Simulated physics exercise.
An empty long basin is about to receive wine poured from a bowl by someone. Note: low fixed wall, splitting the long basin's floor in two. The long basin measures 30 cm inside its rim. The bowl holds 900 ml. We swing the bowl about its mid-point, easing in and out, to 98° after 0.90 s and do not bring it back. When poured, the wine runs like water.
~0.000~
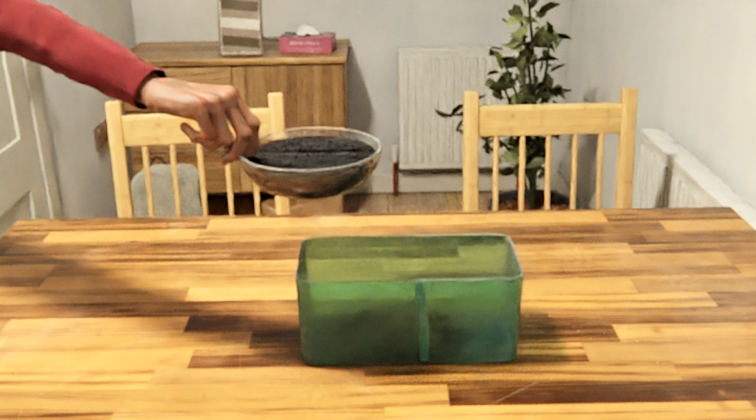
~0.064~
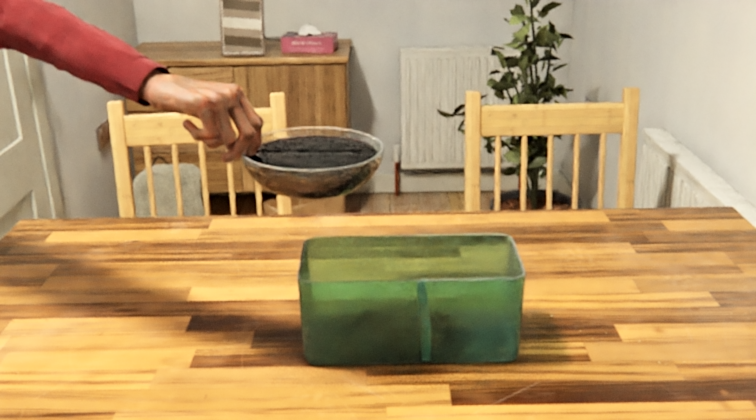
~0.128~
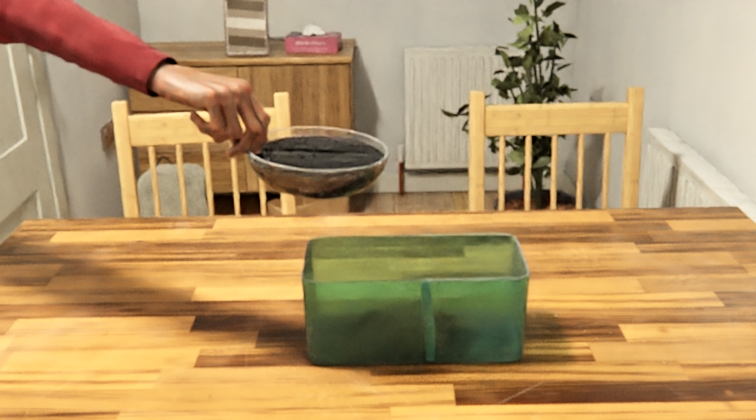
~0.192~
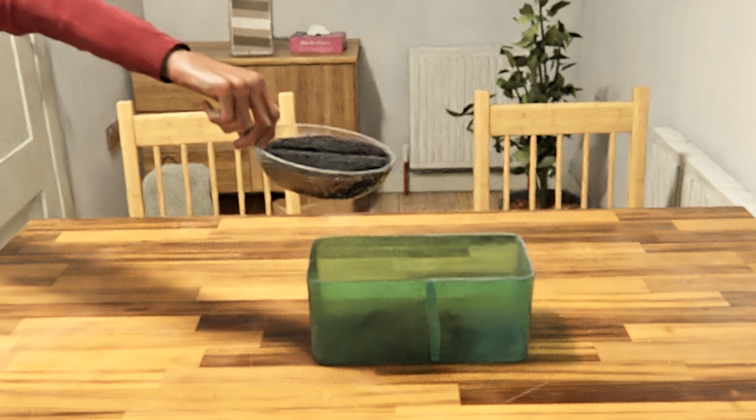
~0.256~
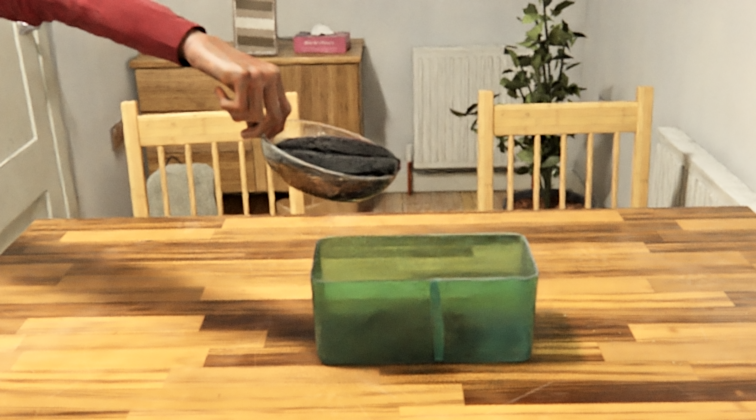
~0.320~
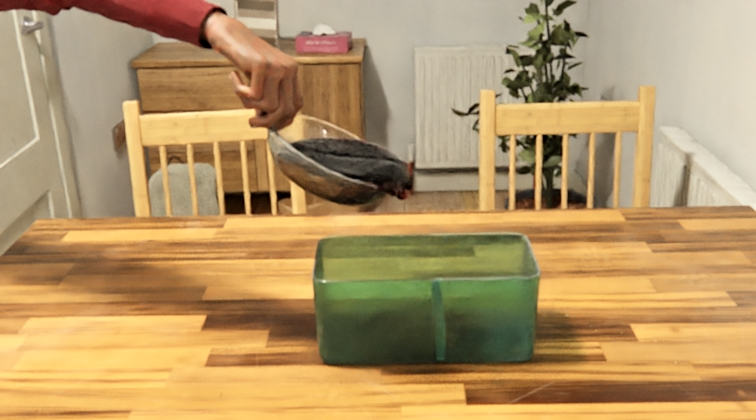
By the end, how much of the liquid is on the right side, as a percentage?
Around 51 percent.
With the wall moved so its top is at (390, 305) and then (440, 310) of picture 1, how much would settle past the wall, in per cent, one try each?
Result: 75 per cent, then 30 per cent.
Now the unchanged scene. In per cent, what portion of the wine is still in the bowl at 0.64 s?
7 %.
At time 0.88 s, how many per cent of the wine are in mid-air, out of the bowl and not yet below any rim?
Close to 4 per cent.
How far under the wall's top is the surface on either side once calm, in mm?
Left 42 mm, right 32 mm.
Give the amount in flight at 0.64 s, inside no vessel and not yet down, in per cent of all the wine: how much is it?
Near 26 per cent at that time.
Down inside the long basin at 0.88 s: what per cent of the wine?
Some 90 per cent.
Then, 0.64 s in, the tilt is 80° and 7 per cent is still to pour, 16 is left of the wall and 48 right of it.
Then, 0.88 s in, the tilt is 98° and 0 per cent is still to pour, 40 is left of the wall and 51 right of it.
Then, 1.13 s in, the tilt is 98° and 0 per cent is still to pour, 42 is left of the wall and 51 right of it.
Then, 1.40 s in, the tilt is 98° and 0 per cent is still to pour, 42 is left of the wall and 51 right of it.
Finally, 42 per cent lies left of the wall, 51 right of it and 8 outside.
